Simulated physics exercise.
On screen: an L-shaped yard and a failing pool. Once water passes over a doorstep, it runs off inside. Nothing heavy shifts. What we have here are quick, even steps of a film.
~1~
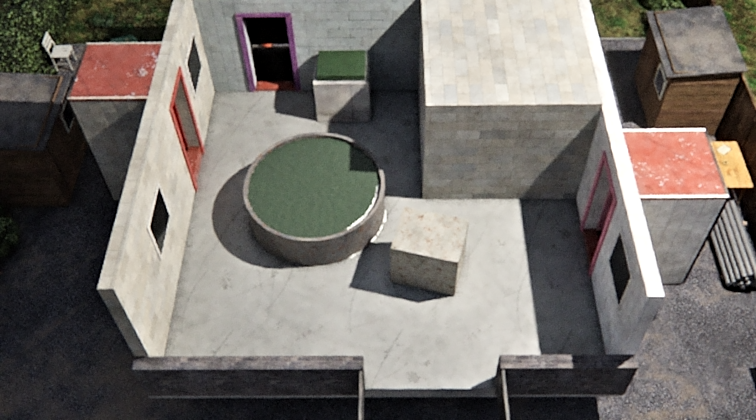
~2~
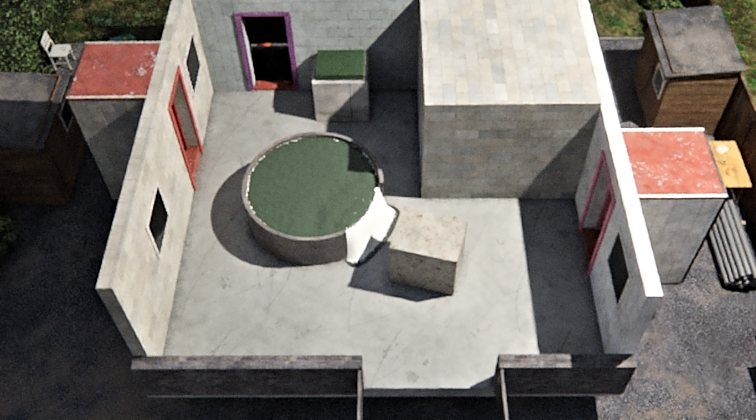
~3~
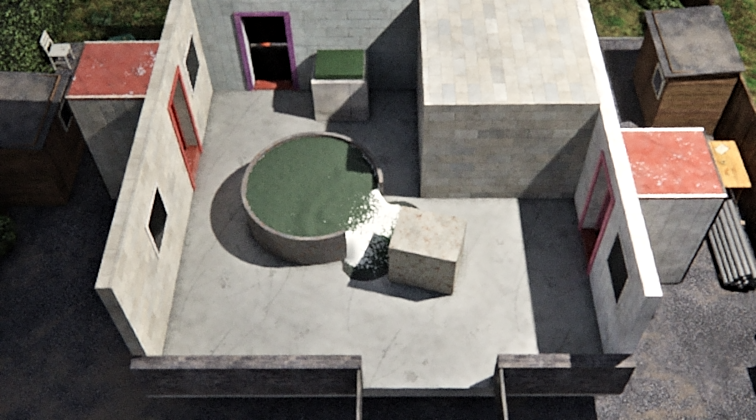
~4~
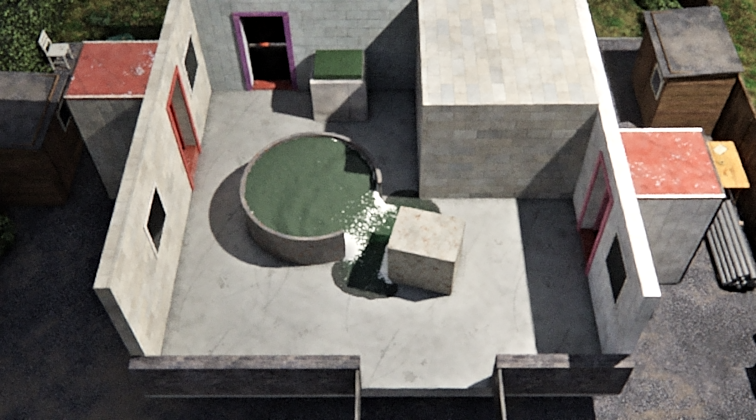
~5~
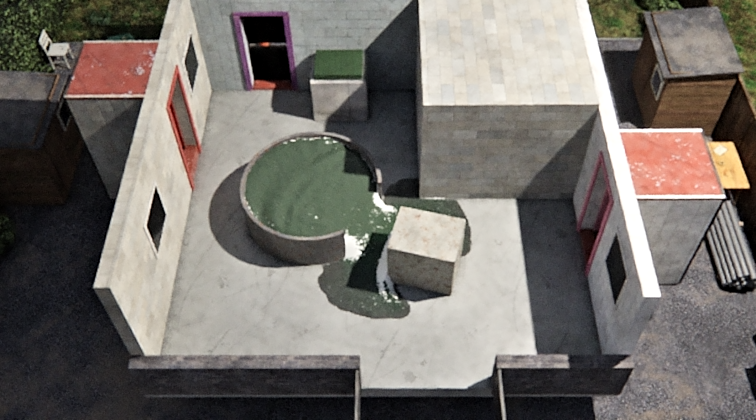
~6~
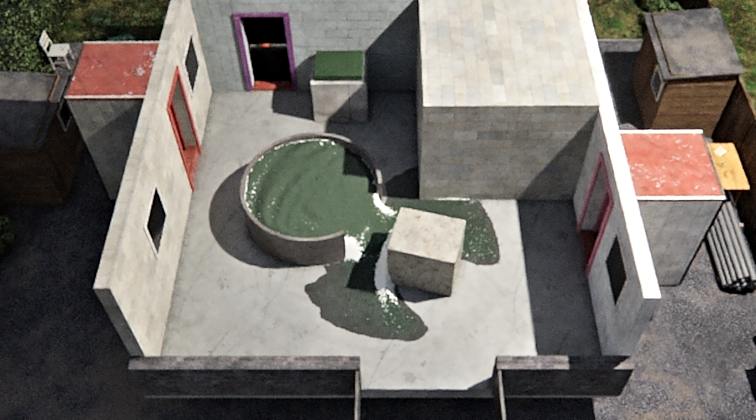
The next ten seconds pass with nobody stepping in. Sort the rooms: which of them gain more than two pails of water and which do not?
The purple door gains no more; the red door gains no more; the pink door gains more.
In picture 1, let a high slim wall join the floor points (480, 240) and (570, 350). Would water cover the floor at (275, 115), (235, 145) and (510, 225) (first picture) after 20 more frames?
Outcome per location, in sequence: Unsoaked, unsoaked, soaking.
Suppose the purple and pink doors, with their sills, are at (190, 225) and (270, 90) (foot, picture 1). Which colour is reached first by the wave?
Answer: The door marked purple.
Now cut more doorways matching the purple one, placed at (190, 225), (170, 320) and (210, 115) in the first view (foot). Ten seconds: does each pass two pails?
They turn out short, over and short.
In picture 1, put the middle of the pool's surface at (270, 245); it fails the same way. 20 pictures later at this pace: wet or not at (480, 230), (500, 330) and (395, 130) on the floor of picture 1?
Spared, soaked, soaked.
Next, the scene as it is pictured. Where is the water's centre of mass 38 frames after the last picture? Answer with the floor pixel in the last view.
I'd put my finger on (376, 259).
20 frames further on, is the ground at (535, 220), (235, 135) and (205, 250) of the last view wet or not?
Lab note, in the order given: Wet through, unwetted, unwetted.
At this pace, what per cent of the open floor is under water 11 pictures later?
It works out to about 40 in a hundred.
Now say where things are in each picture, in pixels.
Still water in the round pool at (314, 186), in the first frame.
The front is at (353, 263), out from the gap at (371, 227), in the second frame.
Water pours out at (371, 228) and has run to a hidden place, in the third frame.
The front is at a hidden place, out from the gap at (369, 229), in the fourth frame.
Water pours out at (369, 229) and has run to (403, 313), in the fifth frame.
Water pours out at (369, 230) and has run to (494, 259), in the sixth frame.
A moment on, water covers 30 % of the floor; the purple door not reached, the red door not reached, the pink door wet at the sill, nothing in.
Next, water covers 40 % of the floor; the purple door not reached, the red door not reached, the pink door over two buckets in.
Then, water covers 55 % of the floor; the purple door not reached, the red door not reached, the pink door far over two buckets in.
Later, water covers 80 % of the floor; the purple door not reached, the red door wet at the sill, nothing in, the pink door far over two buckets in.
In the end, water covers 95 % of the floor; the purple door wet at the sill, nothing in, the red door wet at the sill, nothing in, the pink door far over two buckets in.
